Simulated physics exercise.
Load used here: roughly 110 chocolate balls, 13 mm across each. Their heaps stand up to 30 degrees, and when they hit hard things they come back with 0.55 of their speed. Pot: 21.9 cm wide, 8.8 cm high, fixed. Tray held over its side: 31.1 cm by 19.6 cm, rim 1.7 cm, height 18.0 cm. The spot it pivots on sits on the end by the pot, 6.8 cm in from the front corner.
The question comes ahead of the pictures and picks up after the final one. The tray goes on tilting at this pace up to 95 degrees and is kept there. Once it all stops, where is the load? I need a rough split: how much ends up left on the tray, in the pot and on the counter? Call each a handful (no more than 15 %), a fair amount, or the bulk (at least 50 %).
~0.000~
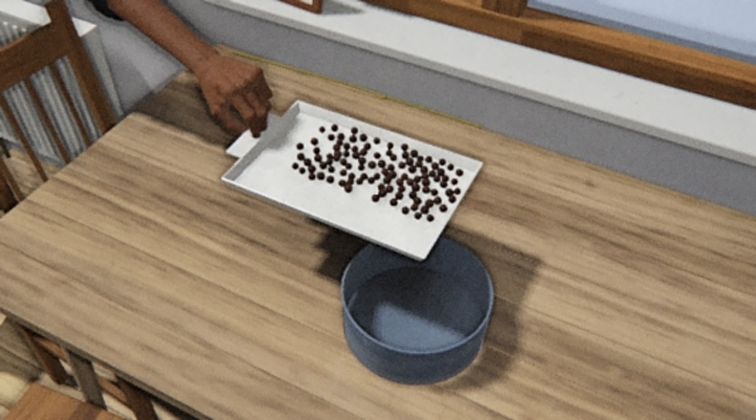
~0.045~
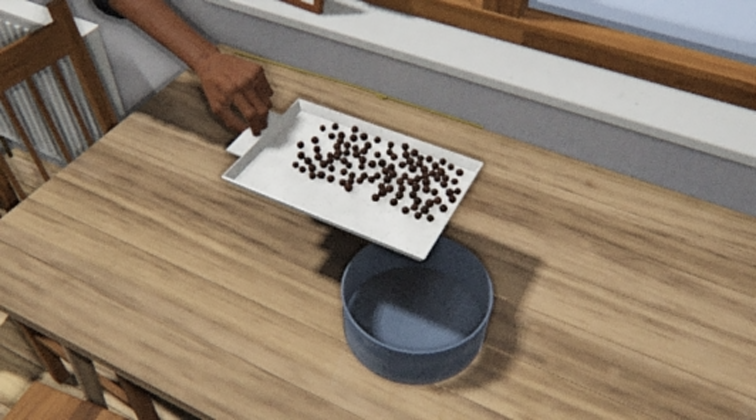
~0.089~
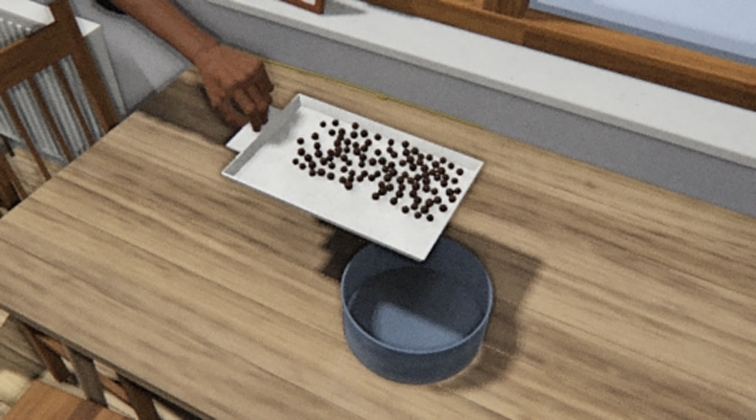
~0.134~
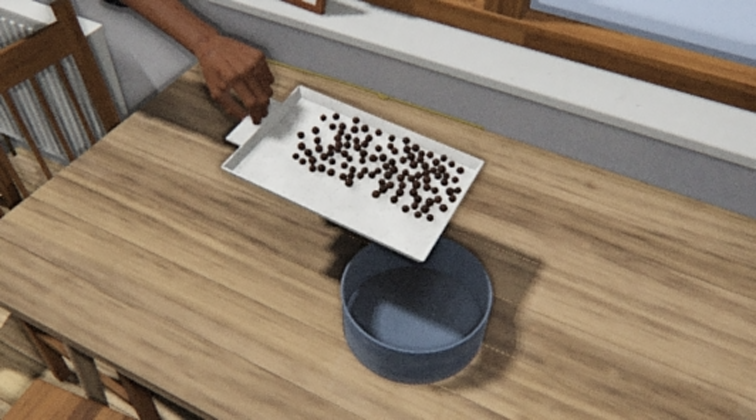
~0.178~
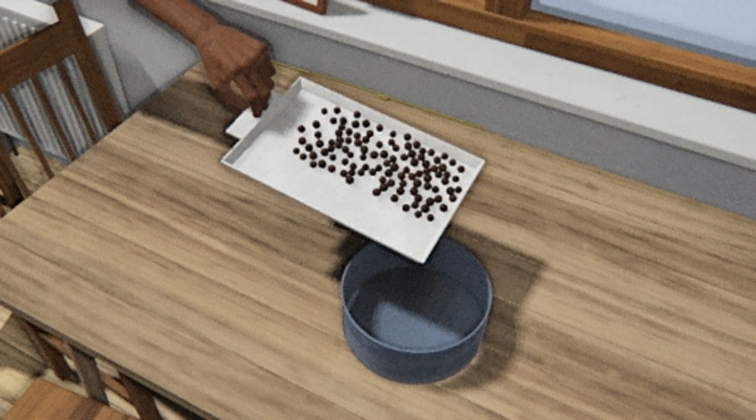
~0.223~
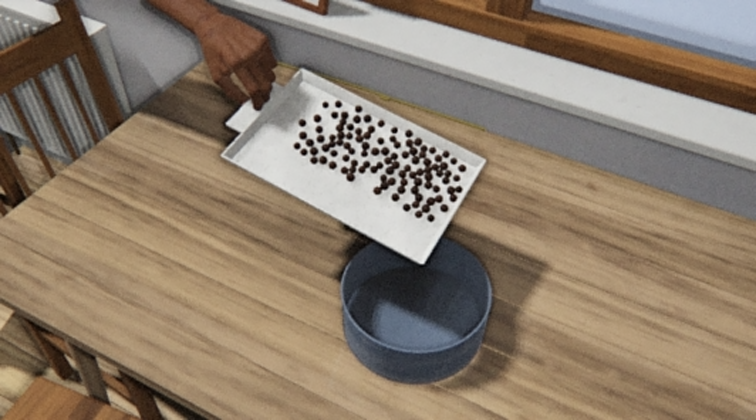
Here is the split. Left on the tray: A handful; pot: The bulk; counter: A handful.
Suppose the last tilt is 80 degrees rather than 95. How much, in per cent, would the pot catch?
Roughly 100 %.
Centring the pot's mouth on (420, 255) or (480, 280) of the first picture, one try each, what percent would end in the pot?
Around 55 per cent, then around 70 per cent.
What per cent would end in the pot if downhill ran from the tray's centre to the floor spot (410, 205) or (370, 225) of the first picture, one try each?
Roughly 60 per cent on the first try and 100 per cent on the second.
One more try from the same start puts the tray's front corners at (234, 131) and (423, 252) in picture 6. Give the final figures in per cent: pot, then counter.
The pot gets 40 and the counter 60.
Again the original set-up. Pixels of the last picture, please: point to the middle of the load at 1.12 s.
Load centre: About (429, 301) px.
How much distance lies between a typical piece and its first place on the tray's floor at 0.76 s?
Displacement on the tray: About 15 cm.
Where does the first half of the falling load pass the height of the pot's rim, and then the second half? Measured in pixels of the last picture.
I'd mark about (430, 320) for the first half and about (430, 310) for the second.
After 0.76 s, tilt 51 degrees; the tray holds 85 %, the pot 0 %.
After 1.12 s, tilt 77 degrees; the tray holds 35 %, the pot 50 %.
Then, at 1.58 s, tilt 95 degrees; the tray holds 0 %, the pot 100 %.
At rest (2.1 s), tray 0 %, pot 100 %, counter 0 %.
